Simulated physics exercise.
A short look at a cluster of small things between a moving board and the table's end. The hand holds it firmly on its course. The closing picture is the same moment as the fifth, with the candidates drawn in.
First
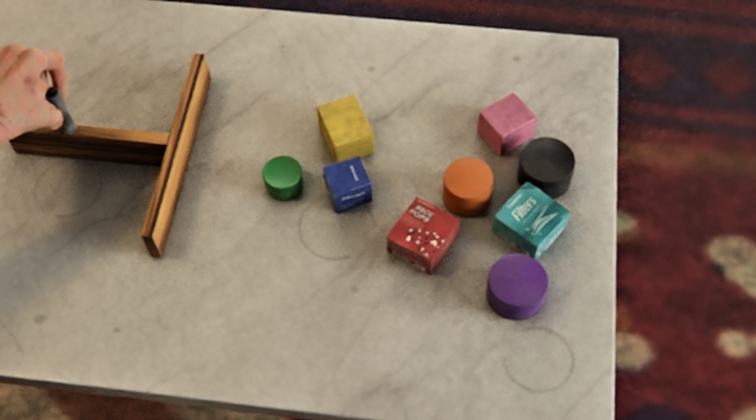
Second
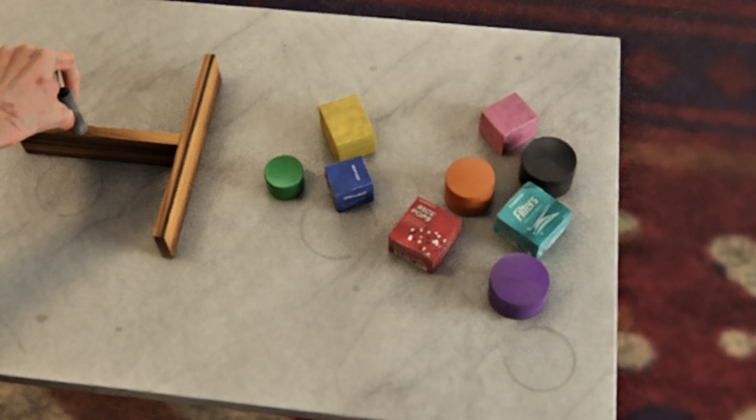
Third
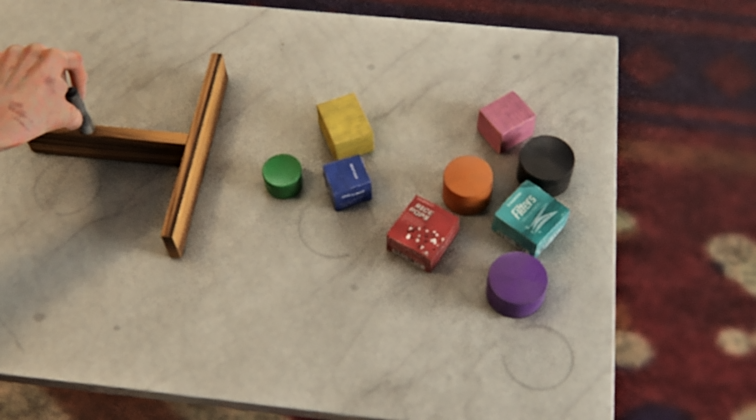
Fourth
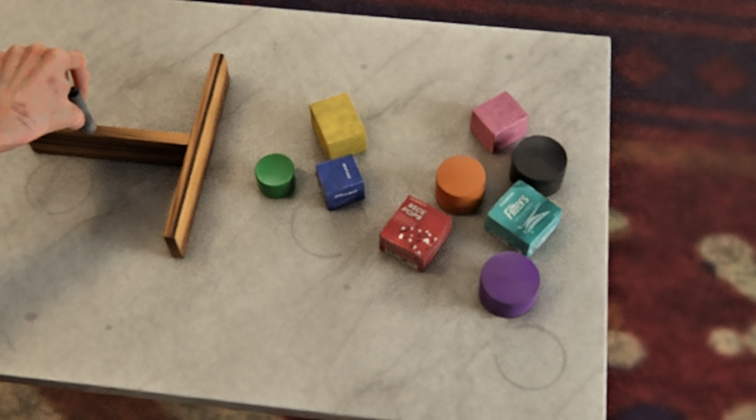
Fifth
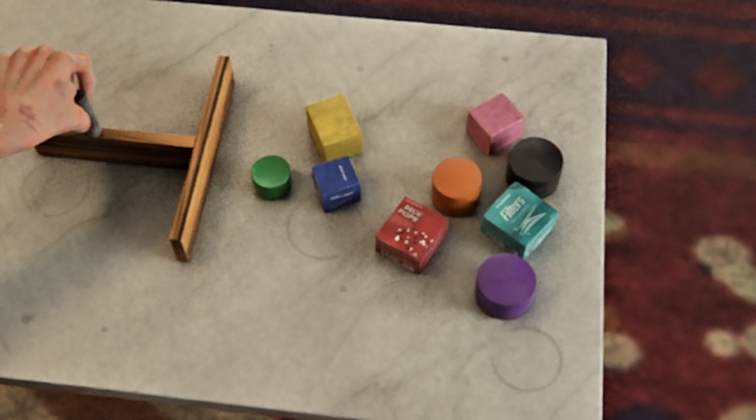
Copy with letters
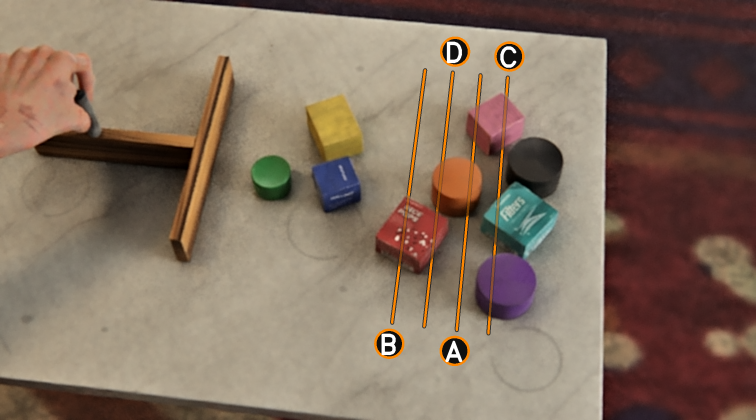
At first, a hand at the left grips a T-shaped wooden board on a marble table, with a cluster of colourful blocks, boxes and round tins to its right. The hand pushes the board a short way right, then only slightly further, leaving a gap before the green tin.
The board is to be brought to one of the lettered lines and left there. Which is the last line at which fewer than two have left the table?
Stop at C.
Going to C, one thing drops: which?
The orange tin.
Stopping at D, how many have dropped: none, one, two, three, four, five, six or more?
The count is none.
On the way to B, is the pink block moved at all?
No.
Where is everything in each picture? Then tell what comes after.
In the first frame, turquoise box (531, 221); yellow block (346, 130); purple tin (516, 287).
In the second frame, board (185, 140); blue box (349, 184).
In the third frame, board (193, 139); pink block (506, 122).
In the fourth frame, board (195, 140); orange tin (460, 185).
In the fifth frame, board (201, 142); turquoise box (519, 221); yellow block (334, 129); purple tin (505, 287).
On the copy, A at (470, 193); B at (410, 187); C at (499, 196); D at (440, 190).
On C. First, board (306, 152); yellow block (347, 133); green tub (333, 181).
Then, board (414, 163); turquoise box (552, 246); black tin (544, 166).
Finally, board (497, 171); orange tin over the edge; turquoise box (584, 262); one fallen.
By contrast, A is within the limit but short; B is within the limit but short; D is within the limit but short.
